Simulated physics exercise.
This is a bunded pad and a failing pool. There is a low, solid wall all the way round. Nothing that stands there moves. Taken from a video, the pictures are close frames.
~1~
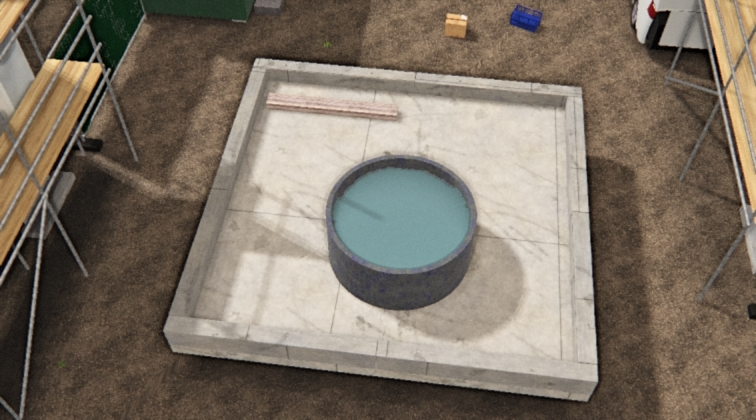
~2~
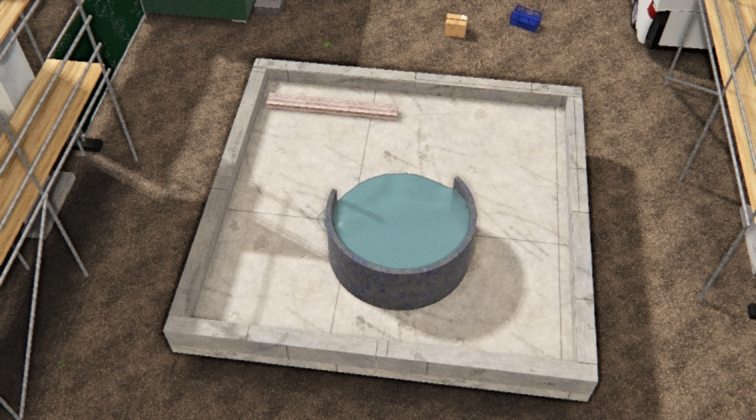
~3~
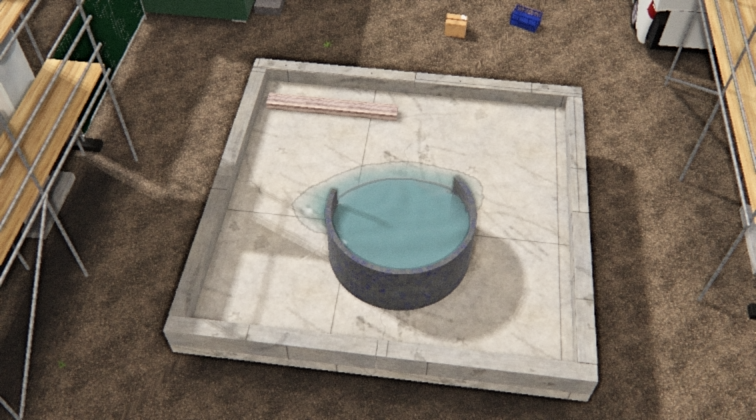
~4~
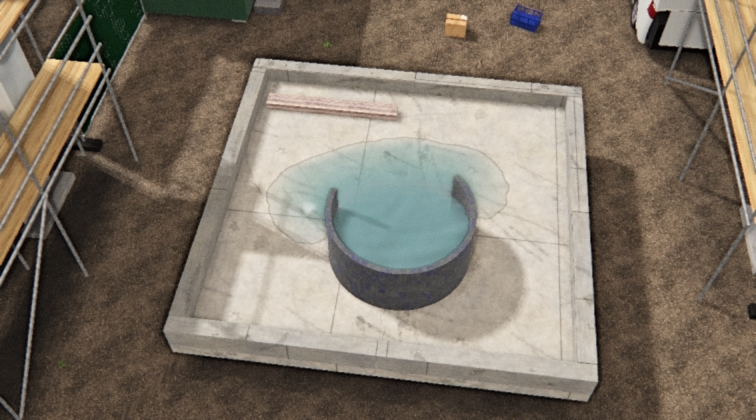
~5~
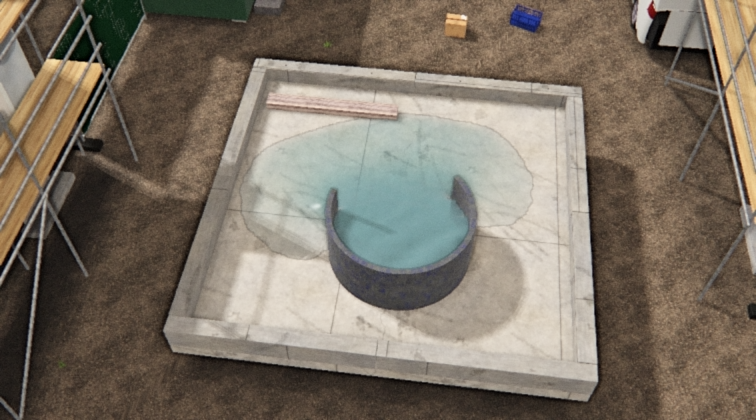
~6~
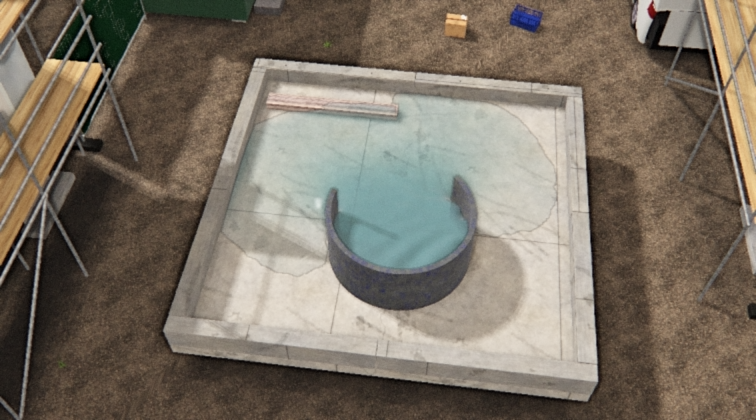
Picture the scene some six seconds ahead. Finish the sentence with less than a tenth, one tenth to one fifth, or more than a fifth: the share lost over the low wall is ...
The share lost over the low wall is less than a tenth.
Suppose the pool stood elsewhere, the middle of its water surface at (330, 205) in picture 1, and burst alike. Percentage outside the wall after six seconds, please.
I'd say roughly 12 percent of it.
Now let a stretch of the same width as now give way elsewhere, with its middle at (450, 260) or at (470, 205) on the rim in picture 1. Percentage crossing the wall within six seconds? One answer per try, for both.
Try one around 20 percent; try two around 12 percent.
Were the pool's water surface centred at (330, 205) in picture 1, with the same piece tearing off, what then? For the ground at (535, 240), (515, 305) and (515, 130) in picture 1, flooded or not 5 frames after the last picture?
Taking the three spots as listed, I'd say no flooding, then no flooding, then flooding.
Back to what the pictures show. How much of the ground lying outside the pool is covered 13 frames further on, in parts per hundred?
Share estimate: About 65 per cent.
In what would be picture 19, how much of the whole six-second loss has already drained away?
I'd estimate some 75 per cent.
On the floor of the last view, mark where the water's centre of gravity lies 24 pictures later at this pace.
Close to (388, 177).
A moment on, water covers 50 % of the floor; the low wall has let 0 % over.
Next, water covers 50 % of the floor; the low wall has let 1 % over.
Then, water covers 55 % of the floor; the low wall has let 6 % over.
Later, water covers 75 % of the floor; the low wall has let 7 % over.
In the end, water covers 80 % of the floor; the low wall has let 7 % over.
